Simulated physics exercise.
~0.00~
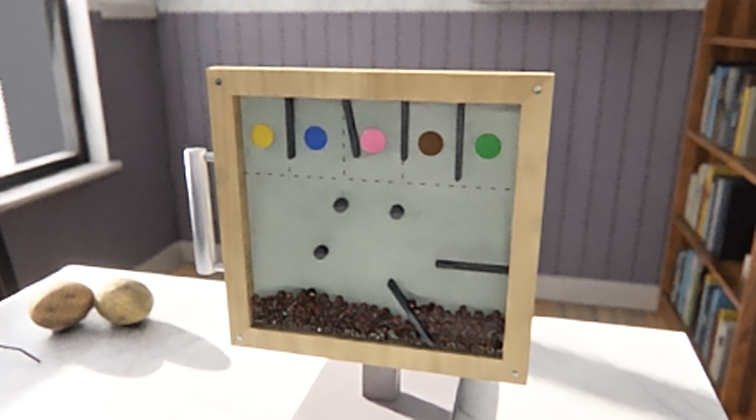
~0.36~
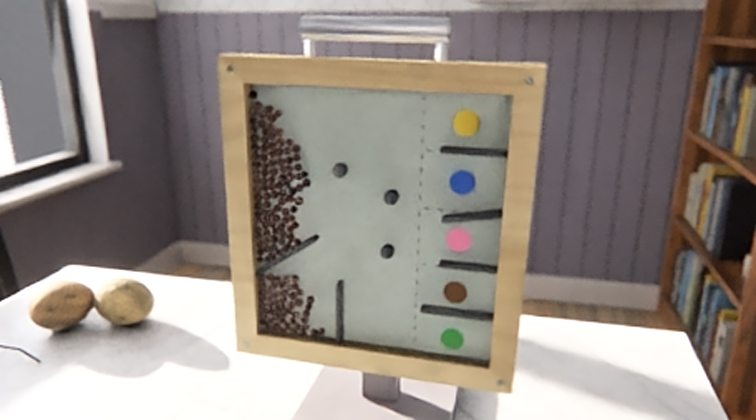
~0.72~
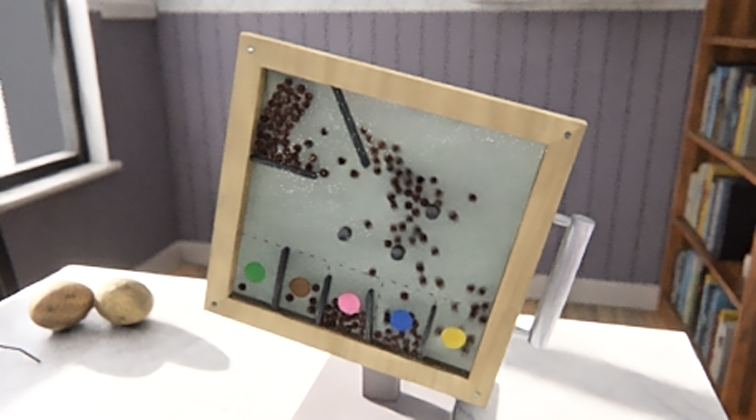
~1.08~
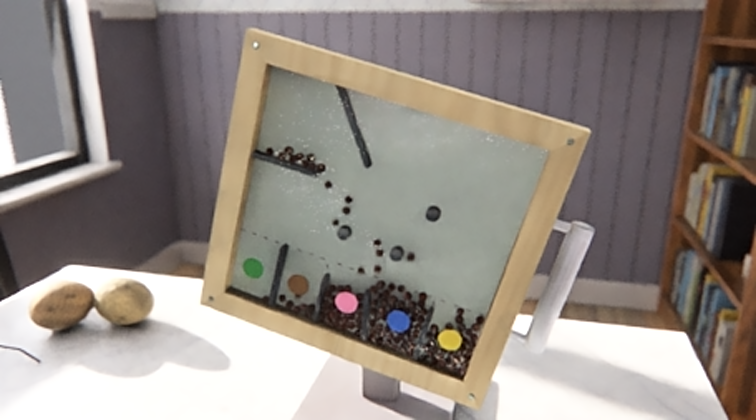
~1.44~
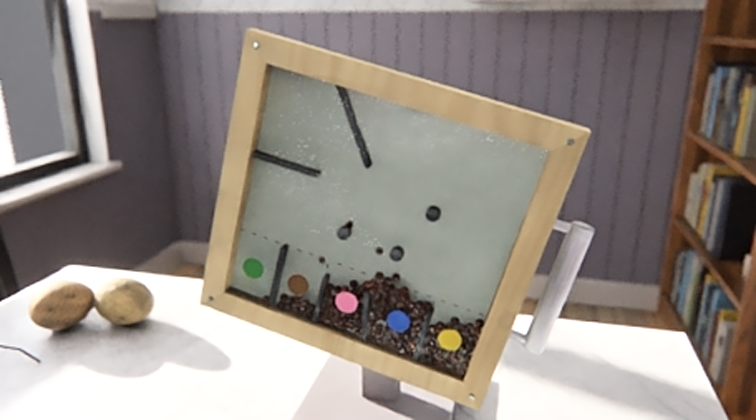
On a white table, a framed box turns over and dark beads fill mostly the blue pocket.
